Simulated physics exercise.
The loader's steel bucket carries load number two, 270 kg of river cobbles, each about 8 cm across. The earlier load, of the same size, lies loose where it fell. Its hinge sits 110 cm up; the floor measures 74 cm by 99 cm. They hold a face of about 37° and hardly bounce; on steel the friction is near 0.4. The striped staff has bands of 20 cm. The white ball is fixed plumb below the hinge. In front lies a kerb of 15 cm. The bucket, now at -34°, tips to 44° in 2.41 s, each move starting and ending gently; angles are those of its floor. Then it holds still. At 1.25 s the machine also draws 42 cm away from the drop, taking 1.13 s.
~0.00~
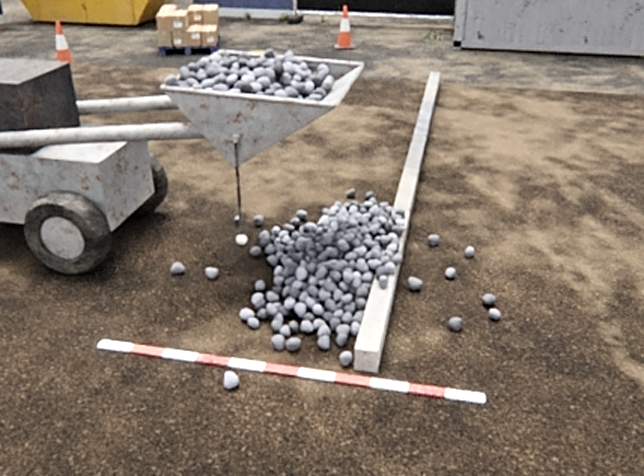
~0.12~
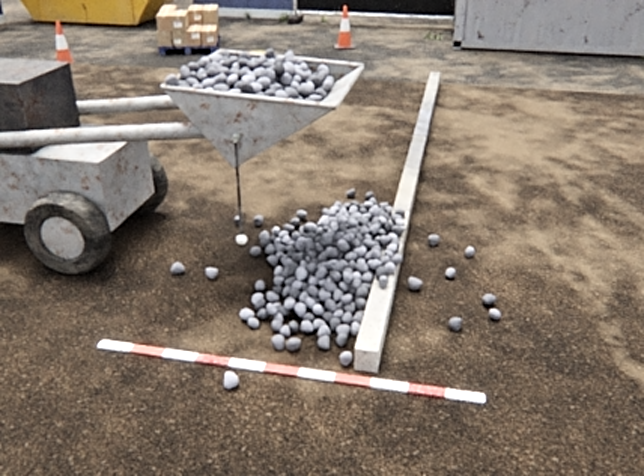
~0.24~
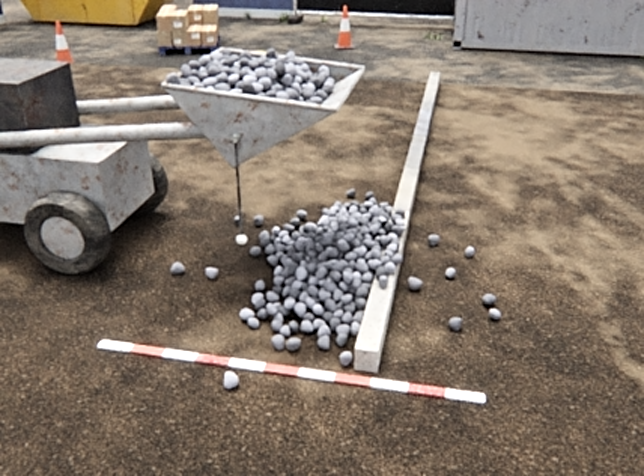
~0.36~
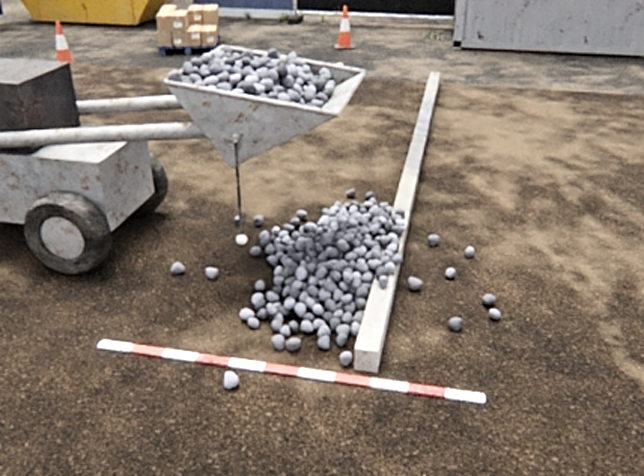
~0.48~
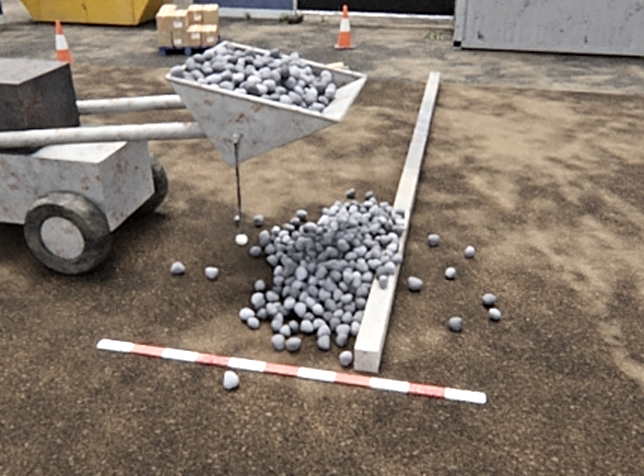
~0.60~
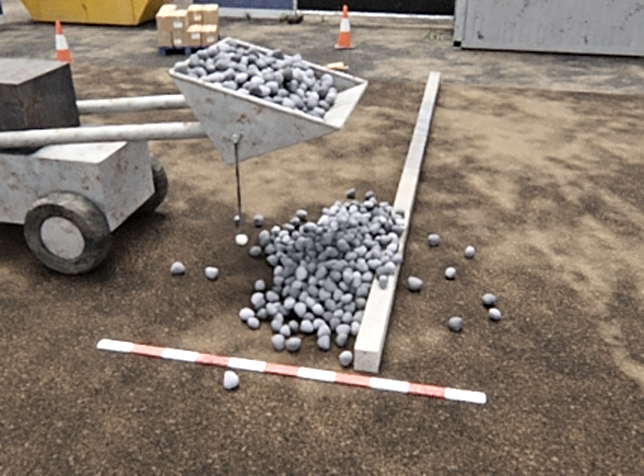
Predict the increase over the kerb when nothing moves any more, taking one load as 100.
Close to 2 parts in a hundred.
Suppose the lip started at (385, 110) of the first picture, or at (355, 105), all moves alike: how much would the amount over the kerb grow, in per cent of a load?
About 25 and 10 per cent.
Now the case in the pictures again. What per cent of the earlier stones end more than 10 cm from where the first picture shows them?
Roughly 10 per cent of them.
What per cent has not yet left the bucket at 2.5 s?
Roughly 0 per cent is still inside.
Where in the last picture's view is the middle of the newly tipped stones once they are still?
Their middle is at about (306, 243).
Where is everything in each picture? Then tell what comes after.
In the first frame, the bucket is at -34°, its lip at (335, 106); the top of the load is at (249, 63). The earlier load is highest near (350, 235), 25 cm above ground level, 99 % on this side of the kerb, 2 % over the kerb.
The second frame shows lip at (336, 107), floor tilted -33°, highest stones at (249, 63); the stones move at 0.0 m/s on average.
In the third frame, the bucket is at -32°, its lip at (337, 110); the top of the load is at (249, 61); the stones move at 0.1 m/s on average.
In the fourth frame, the bucket is at -29°, its lip at (338, 115); the top of the load is at (233, 59); the stones move at 0.1 m/s on average.
In the fifth frame, the bucket is at -26°, its lip at (339, 121); the top of the load is at (235, 57); the stones move at 0.1 m/s on average.
In the sixth frame, the bucket is at -22°, its lip at (341, 128); the top of the load is at (234, 54); the stones move at 0.1 m/s on average.
After 1.8 s the floor is at 32°; in per cent of one load, 61 in the bucket, 138 on this side of the kerb, 2 over the kerb; the foremost stones are at (451, 281).
After 2.5 s the floor is at 44°; in per cent of one load, 0 in the bucket, 196 on this side of the kerb, 4 over the kerb; the foremost stones are at (482, 285).
After 2.9 s the floor is at 44°; in per cent of one load, 0 in the bucket, 197 on this side of the kerb, 4 over the kerb; the foremost stones are at (490, 286).
After 5.3 s the floor is at 44°; in per cent of one load, 0 in the bucket, 197 on this side of the kerb, 4 over the kerb; the foremost stones are at (492, 286). Net gain over the kerb, 2.
